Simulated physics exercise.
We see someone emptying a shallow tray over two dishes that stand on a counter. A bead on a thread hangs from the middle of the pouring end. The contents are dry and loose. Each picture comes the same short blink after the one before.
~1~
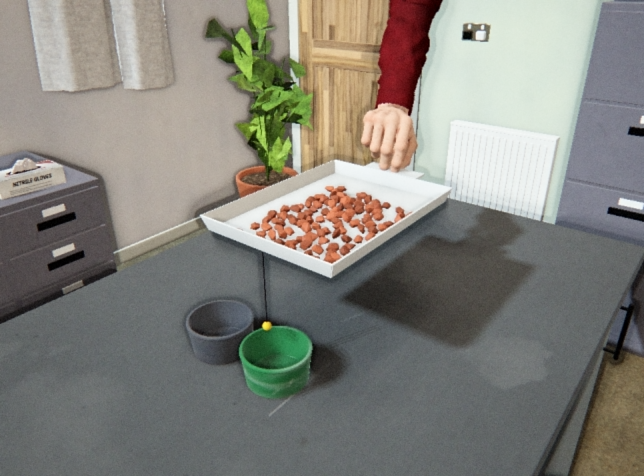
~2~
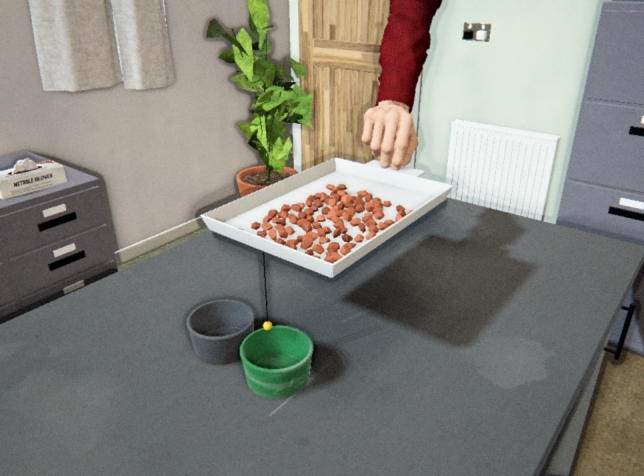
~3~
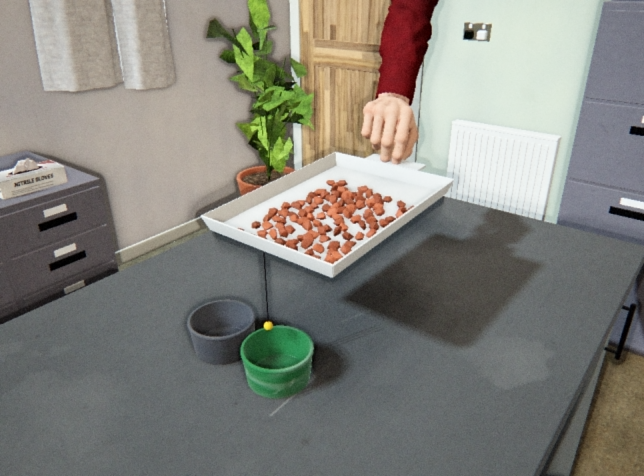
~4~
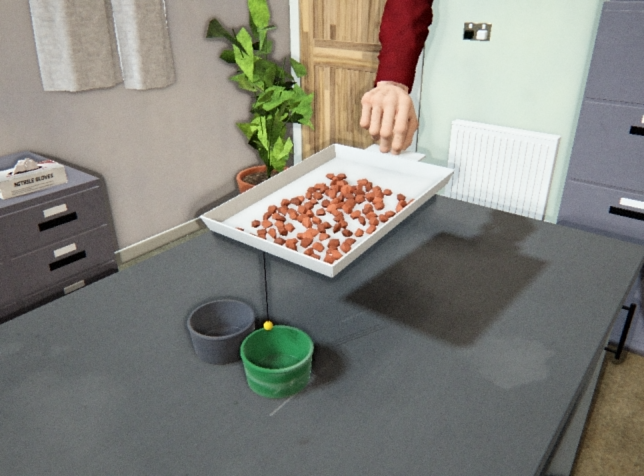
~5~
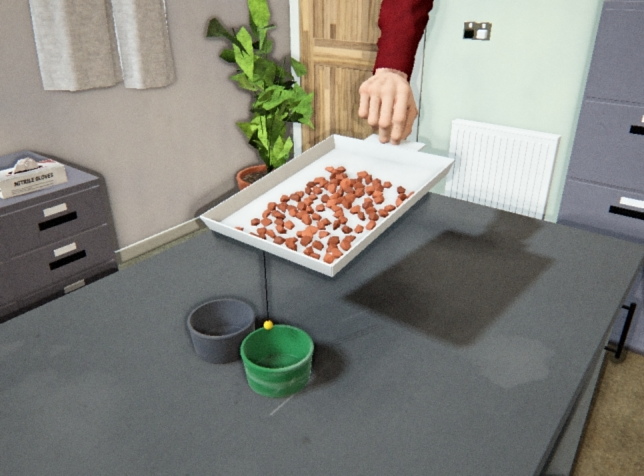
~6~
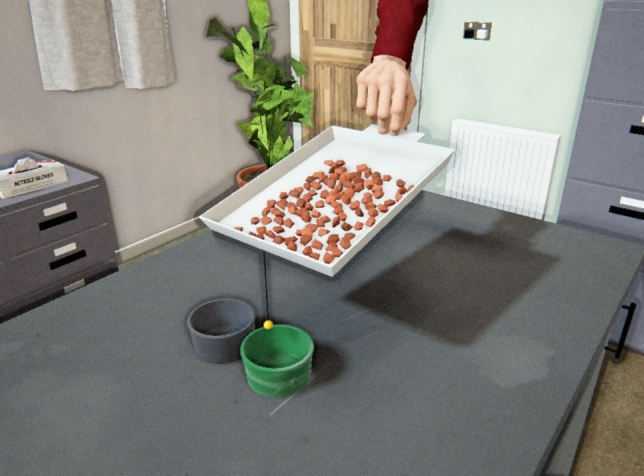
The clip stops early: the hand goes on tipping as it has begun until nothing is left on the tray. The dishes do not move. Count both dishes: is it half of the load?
Caught overall: Less than half.
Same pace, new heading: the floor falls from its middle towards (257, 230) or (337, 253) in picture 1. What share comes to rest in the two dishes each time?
Near 70 % and 0 %.
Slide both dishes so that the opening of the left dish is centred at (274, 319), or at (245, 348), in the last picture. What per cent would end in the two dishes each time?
In turn 0 and 50 in a hundred.
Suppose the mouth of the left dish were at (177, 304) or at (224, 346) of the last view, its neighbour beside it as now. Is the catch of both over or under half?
One: Less than half. Two: More than half.
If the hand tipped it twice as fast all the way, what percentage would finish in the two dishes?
About 10 per cent.
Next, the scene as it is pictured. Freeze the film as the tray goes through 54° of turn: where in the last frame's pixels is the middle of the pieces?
Roughly at (283, 212).
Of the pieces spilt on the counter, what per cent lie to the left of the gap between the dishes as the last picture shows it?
It comes to 70 per cent or so.
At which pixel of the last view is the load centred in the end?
Near (220, 392).
Just after the last frame, tray tipped steeply; every one on the tray.
A moment on, tray tipped right over; roughly a third on the tray; about a tenth in the left dish; roughly a quarter outside both; roughly a third in the air.
Further on, tray tipped past a quarter turn; just a few in the right dish; about a tenth in the left dish; the larger part outside both.
When it is over, tray tipped past a quarter turn; just a few in the right dish; about a tenth in the left dish; the larger part outside both.
